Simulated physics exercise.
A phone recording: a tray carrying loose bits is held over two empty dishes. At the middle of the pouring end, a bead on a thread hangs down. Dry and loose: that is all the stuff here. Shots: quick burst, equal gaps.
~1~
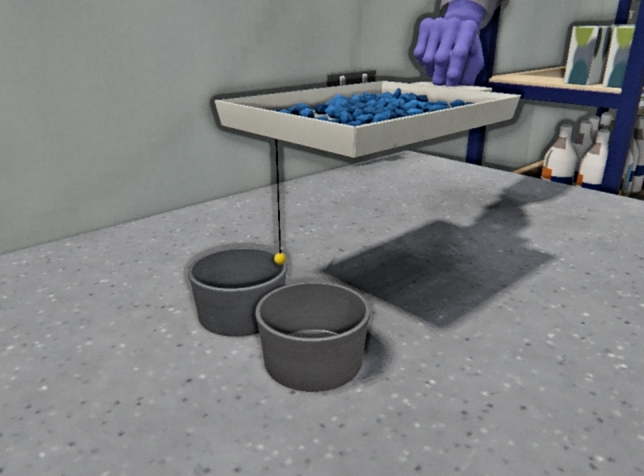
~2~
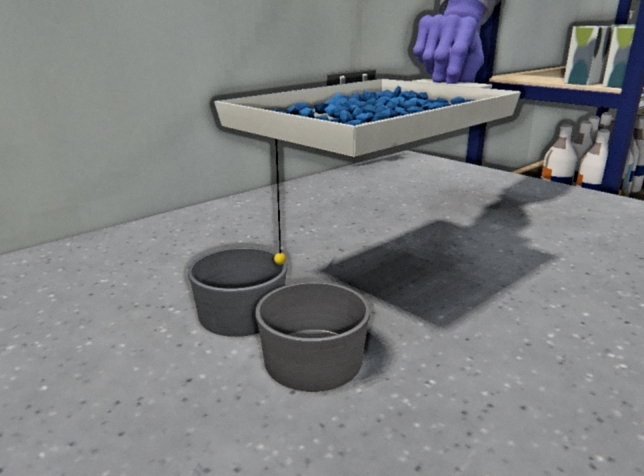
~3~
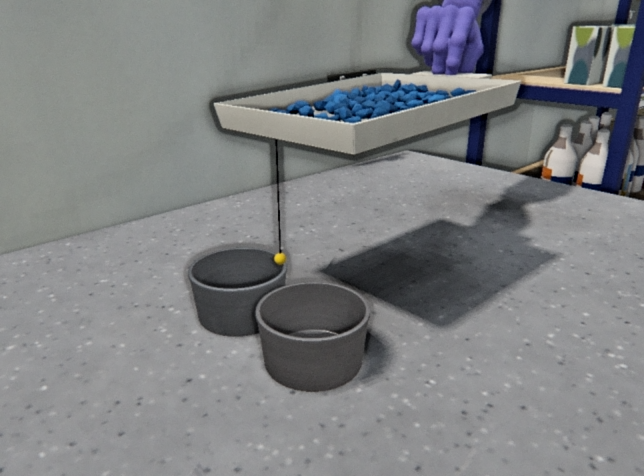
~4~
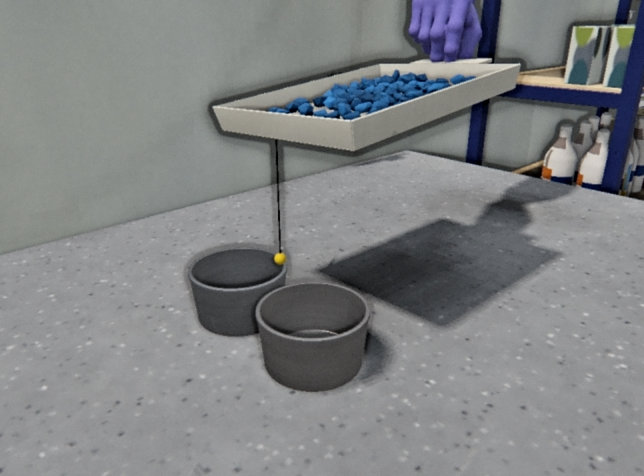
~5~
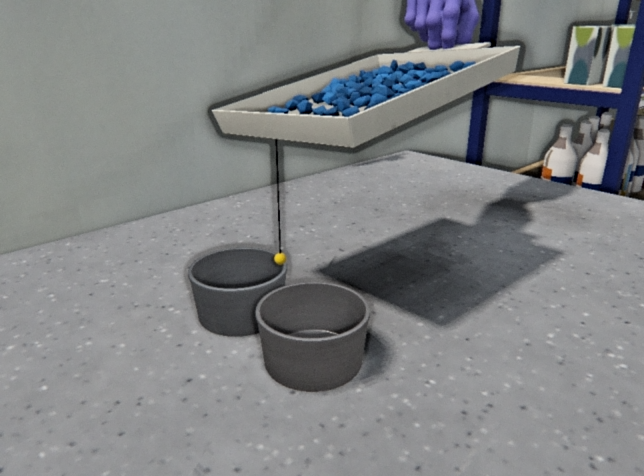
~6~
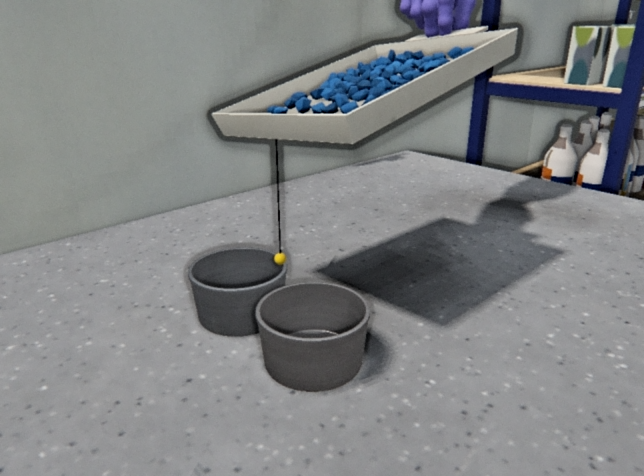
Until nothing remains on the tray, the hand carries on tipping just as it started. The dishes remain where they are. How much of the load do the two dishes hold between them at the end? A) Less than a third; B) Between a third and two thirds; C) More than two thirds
Between a third and two thirds (B).
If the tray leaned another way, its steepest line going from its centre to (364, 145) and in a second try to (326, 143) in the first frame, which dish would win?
Try one: Right-side dish; try two: Right-side dish.
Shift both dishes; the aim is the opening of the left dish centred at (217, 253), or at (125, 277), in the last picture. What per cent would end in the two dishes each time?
Respectively 80 % and 0 %.
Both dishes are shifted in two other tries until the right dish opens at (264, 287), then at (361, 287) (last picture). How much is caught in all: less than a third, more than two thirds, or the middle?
On the first try the answer is beyond two thirds, and on the second it is under a third.
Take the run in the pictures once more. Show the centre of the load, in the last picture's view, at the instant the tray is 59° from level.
The middle of the load sits near (262, 98).
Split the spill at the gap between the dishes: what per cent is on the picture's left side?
Estimate: About 100 percent.
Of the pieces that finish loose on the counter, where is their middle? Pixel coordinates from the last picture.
It centres at roughly (176, 281).
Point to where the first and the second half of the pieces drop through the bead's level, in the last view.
It goes through near (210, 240) first, then near (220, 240).
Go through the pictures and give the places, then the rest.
The first picture shows corners of the pouring end near (221, 101) and (355, 126), level; middle of the load near (382, 106), aquarium stones; left dish near (199, 302); right dish near (271, 351); bead on its thread near (280, 259).
The second picture shows corners of the pouring end near (220, 101) and (354, 125), level; middle of the load near (380, 108).
The third picture shows corners of the pouring end near (220, 103) and (353, 123), tipped barely, lowest at the left corner; middle of the load near (379, 103).
The fourth picture shows corners of the pouring end near (219, 106) and (351, 119), tipped a little, lowest at the left corner; middle of the load near (379, 95).
The fifth picture shows corners of the pouring end near (218, 109) and (349, 116), tipped a little, lowest at the left corner; middle of the load near (377, 88).
The sixth picture shows corners of the pouring end near (217, 112) and (346, 113), tipped clearly, lowest at the left corner; middle of the load near (375, 80); left dish near (199, 302); right dish near (271, 351).
Shortly afterwards, tray tipped steeply; all but a few on the tray; only a few in the air.
Next, tray tipped right over; near half on the tray; near a quarter in the left dish; near a quarter outside both; a little in the air.
Some moments later, tray tipped past a quarter turn; near half in the left dish; near half outside both.
In the end, tray tipped past a quarter turn; none at all in the right dish; near half in the left dish; near half outside both.
